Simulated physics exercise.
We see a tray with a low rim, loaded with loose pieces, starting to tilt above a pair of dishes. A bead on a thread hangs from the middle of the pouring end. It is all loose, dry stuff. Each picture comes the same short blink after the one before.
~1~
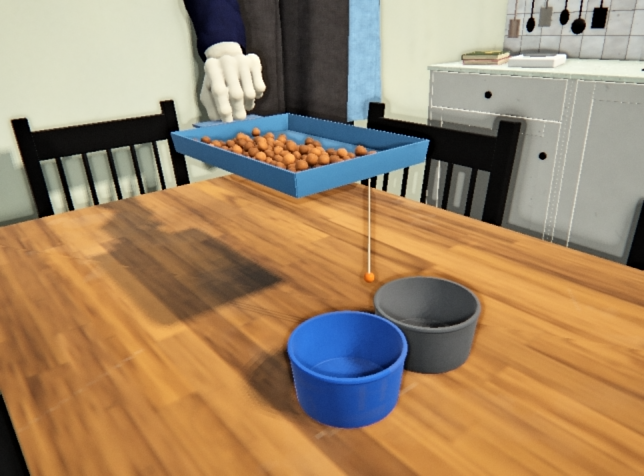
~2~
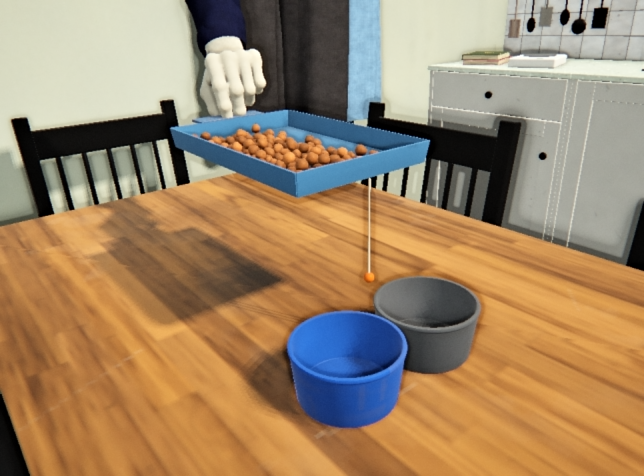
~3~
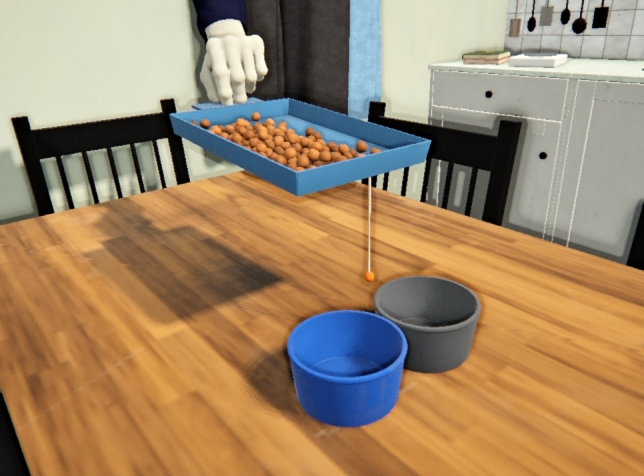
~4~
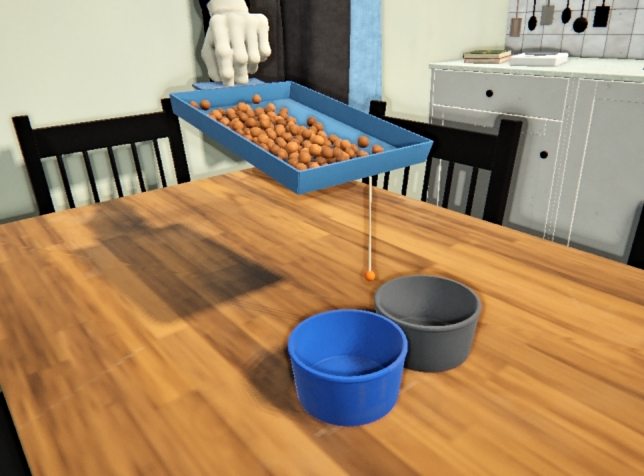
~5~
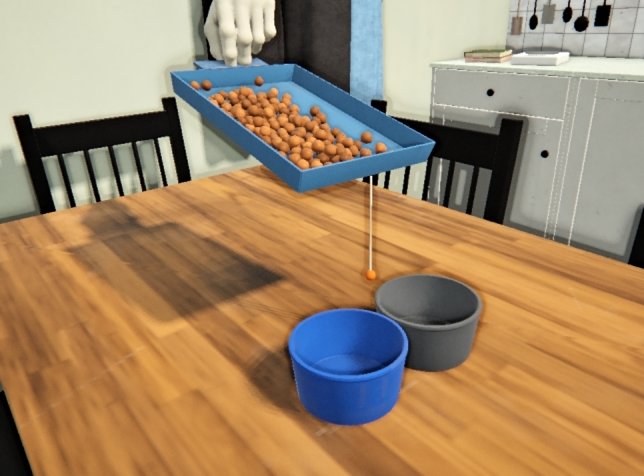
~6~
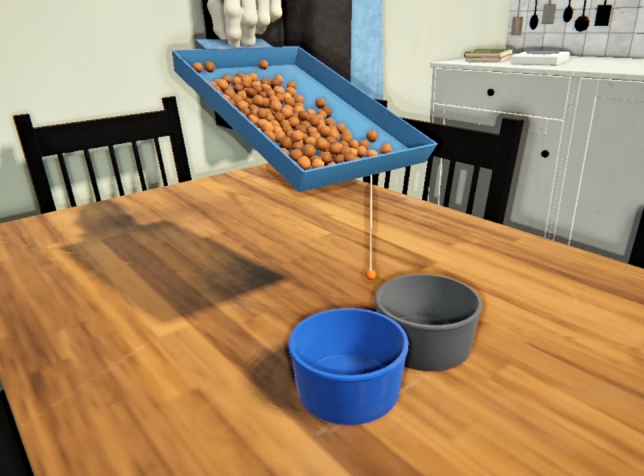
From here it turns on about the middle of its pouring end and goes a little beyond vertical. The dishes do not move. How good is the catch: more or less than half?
They take more than half between them.
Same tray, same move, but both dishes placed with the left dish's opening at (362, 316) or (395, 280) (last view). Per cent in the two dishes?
Near 70 % and 10 %.
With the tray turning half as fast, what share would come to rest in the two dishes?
It comes to 70 per cent or so.
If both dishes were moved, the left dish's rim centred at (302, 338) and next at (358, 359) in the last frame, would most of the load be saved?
First the smaller part, then over half.
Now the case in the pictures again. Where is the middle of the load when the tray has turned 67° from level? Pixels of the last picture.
Near (361, 129).
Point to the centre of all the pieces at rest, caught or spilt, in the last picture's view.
Close to (432, 345).
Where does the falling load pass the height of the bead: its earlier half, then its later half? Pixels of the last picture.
The first part at (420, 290); the rest at (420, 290).
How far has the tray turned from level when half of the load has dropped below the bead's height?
Roughly 115°.
Soon, tray tipped steeply; nearly all on the tray; a stray few in the right dish; a stray few in the air.
A while on, tray tipped past a quarter turn; about two thirds on the tray; a stray few in the left dish; a small part in the right dish; a stray few outside both; about a quarter in the air.
Towards the end, tray tipped past a quarter turn; about a quarter in the left dish; about half in the right dish; about a quarter outside both.
Finally, tray tipped past a quarter turn; about a quarter in the left dish; about half in the right dish; about a quarter outside both.
